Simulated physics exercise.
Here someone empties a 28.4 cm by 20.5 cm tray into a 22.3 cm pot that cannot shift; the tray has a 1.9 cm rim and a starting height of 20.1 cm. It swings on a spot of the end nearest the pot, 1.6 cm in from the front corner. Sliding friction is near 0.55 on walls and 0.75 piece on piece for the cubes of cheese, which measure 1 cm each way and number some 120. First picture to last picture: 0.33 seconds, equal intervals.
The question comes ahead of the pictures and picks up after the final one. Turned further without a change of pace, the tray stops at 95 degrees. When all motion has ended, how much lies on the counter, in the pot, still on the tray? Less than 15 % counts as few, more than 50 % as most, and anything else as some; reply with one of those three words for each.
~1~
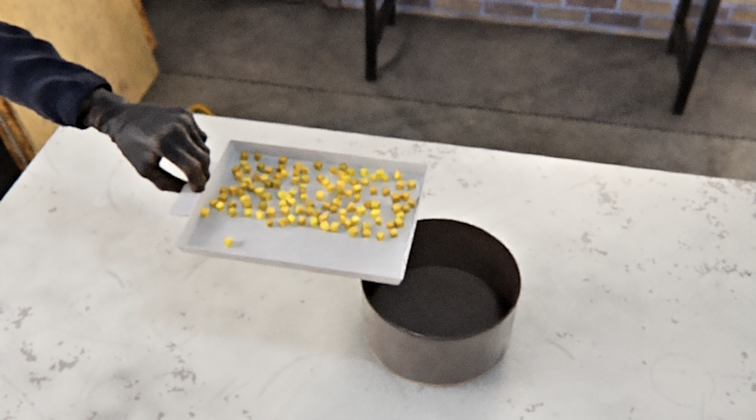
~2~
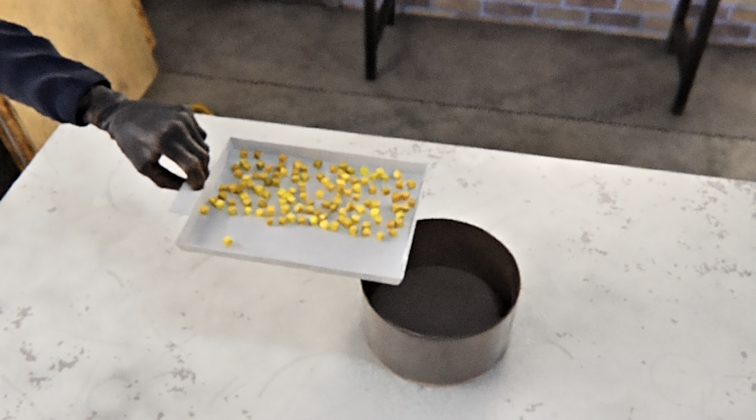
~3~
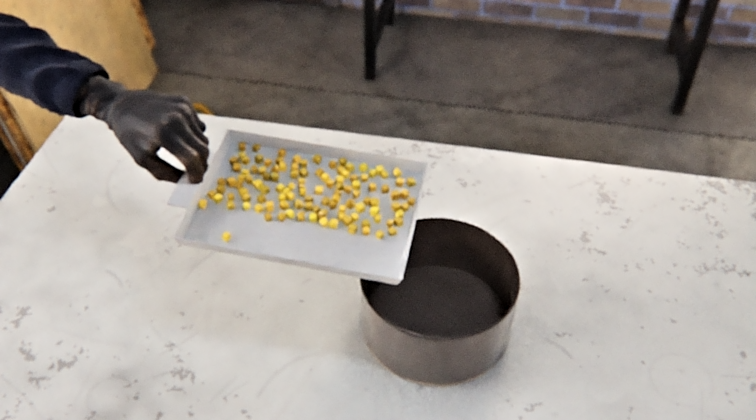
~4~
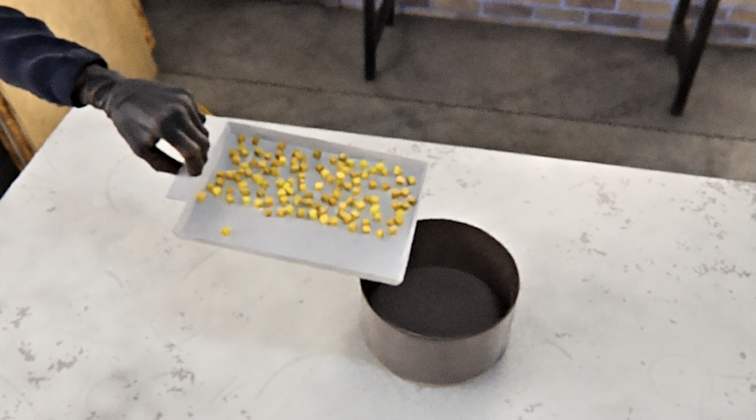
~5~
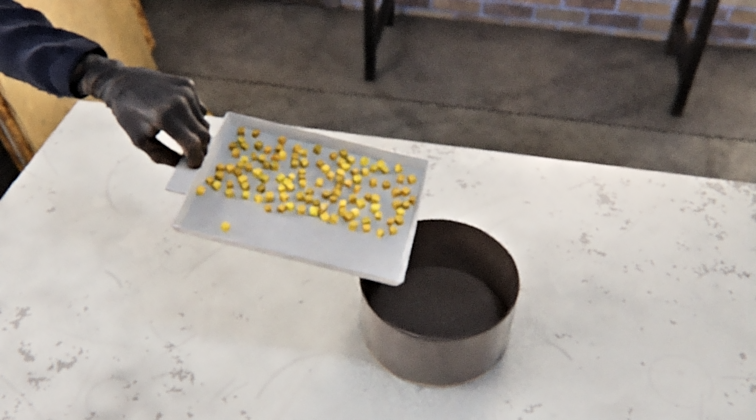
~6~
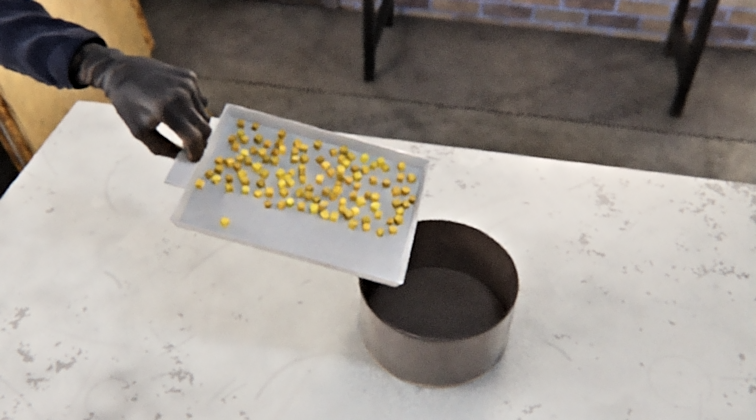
Here it is: Counter: Some, pot: Most, left on the tray: Few.
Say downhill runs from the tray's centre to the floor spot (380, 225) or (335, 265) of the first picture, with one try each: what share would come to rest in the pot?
First try: Around 95 percent; second try: Around 0 percent.
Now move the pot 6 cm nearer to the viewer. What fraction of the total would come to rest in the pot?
In that setup it would come to near 100 per cent.
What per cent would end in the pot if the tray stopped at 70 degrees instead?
Estimated share: About 25 %.
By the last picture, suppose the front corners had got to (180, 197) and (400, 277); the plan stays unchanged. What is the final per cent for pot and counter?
Split: Pot = 85, counter = 10.
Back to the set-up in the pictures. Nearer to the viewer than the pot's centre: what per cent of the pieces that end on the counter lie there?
Roughly 100 per cent.
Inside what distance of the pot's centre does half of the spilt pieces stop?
Distance: Roughly 20 cm.
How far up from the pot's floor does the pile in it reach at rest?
Some 1.5 cm up.
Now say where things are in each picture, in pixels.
The first picture shows tray tilt 0 degrees, front corners at (181, 242) and (398, 274); middle of the pieces at (320, 196); pot at (441, 274).
The second picture shows tray tilt 1 degrees, front corners at (180, 240) and (398, 274); middle of the pieces at (320, 195).
The third picture shows tray tilt 3 degrees, front corners at (179, 235) and (398, 275), lowest corner right front; middle of the pieces at (319, 191).
The fourth picture shows tray tilt 6 degrees, front corners at (178, 228) and (398, 276), lowest corner right front; middle of the pieces at (319, 187).
The fifth picture shows tray tilt 9 degrees, front corners at (177, 223) and (399, 277), lowest corner right front; middle of the pieces at (320, 183).
The sixth picture shows tray tilt 12 degrees, front corners at (176, 217) and (399, 278), lowest corner right front; middle of the pieces at (320, 180); pot at (439, 276).
Then, 0.87 s after the last picture, tilt 51 degrees; the tray holds 90 %, the pot 0 %.
Then, 1.45 s after the last picture, tilt 76 degrees; the tray holds 65 %, the pot 15 %.
Then, 2.08 s after the last picture, tilt 95 degrees; the tray holds 0 %, the pot 55 %.
In the end, counter 40 %, pot 60 %, tray 0 %.
